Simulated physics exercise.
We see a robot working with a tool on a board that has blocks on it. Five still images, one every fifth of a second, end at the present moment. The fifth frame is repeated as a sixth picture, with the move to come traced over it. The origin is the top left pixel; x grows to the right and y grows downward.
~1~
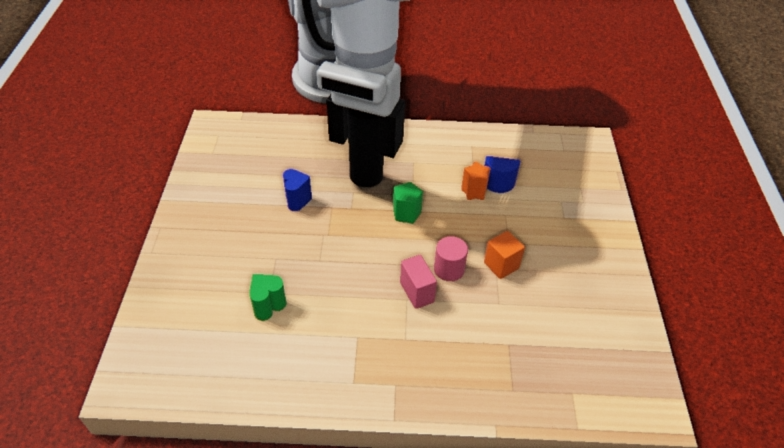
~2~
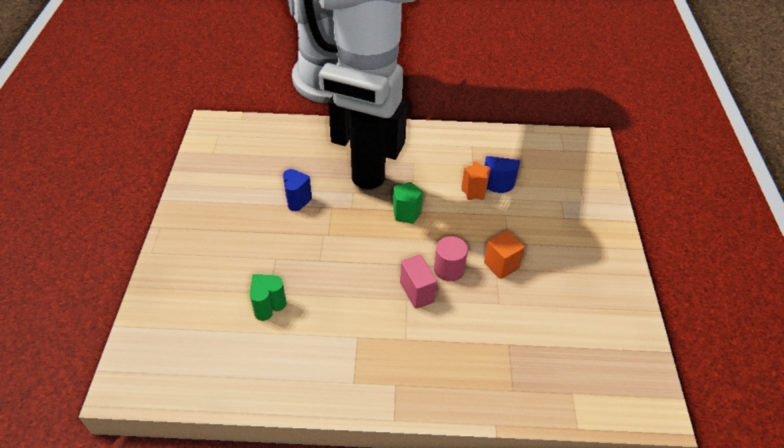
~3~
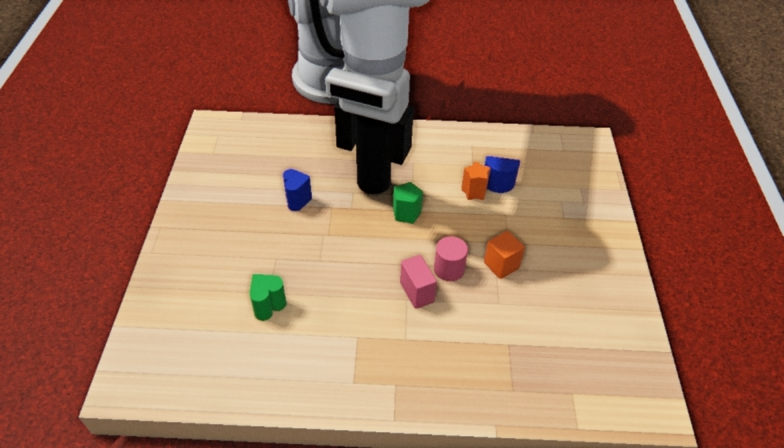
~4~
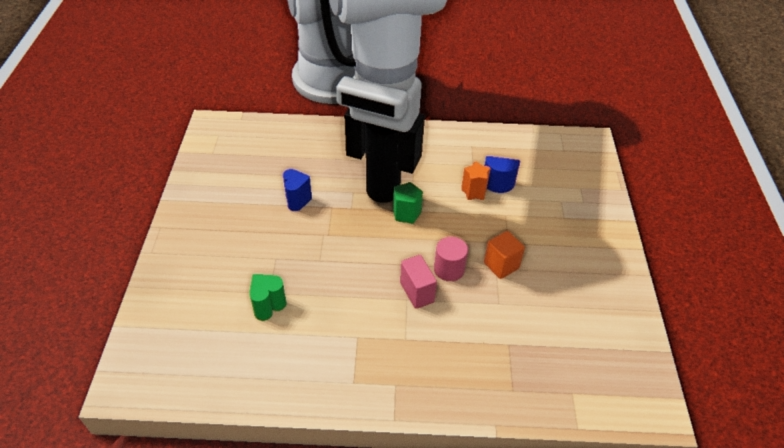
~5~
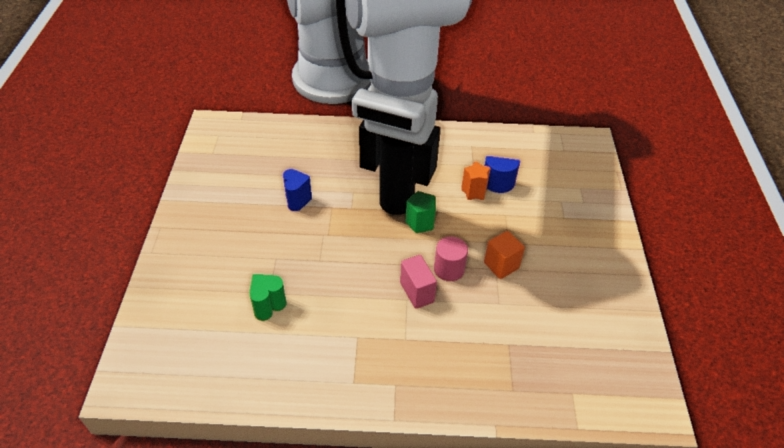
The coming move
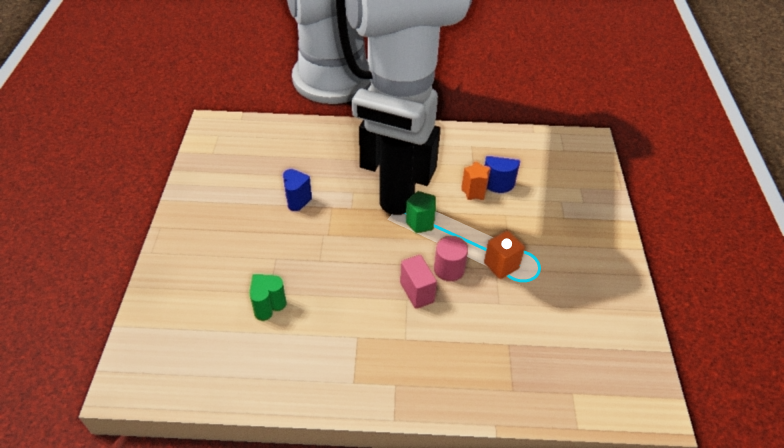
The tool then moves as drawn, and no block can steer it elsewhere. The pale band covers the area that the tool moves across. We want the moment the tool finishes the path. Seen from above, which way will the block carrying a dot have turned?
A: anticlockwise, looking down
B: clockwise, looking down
Choice A: Anticlockwise, looking down.
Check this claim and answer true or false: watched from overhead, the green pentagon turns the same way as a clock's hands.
True - the claim holds.
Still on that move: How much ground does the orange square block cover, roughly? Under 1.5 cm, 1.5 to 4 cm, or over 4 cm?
It gets moved over 4 cm.
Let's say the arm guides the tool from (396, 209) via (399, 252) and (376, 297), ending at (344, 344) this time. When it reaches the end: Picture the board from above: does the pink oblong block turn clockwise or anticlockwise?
Viewed from above: Anti-clockwise.
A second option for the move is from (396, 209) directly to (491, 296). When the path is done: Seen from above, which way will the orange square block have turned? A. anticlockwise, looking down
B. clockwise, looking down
Choice A: Anticlockwise, looking down.
The drawn path runs in a line from (396, 209) to (521, 266); the dot is on the orange square block.
The first path, step by step. One third of the way, tool at (437, 221); green pentagon at (463, 222).
Two thirds of the way, tool at (479, 240); green pentagon at (499, 247), turned 25° clockwise; orange square block at (526, 256), turned 30° anticlockwise.
At the end, tool at (522, 260); green pentagon at (533, 271), turned 45° clockwise; pink disc not moved; orange square block at (560, 286), turned 20° anticlockwise.
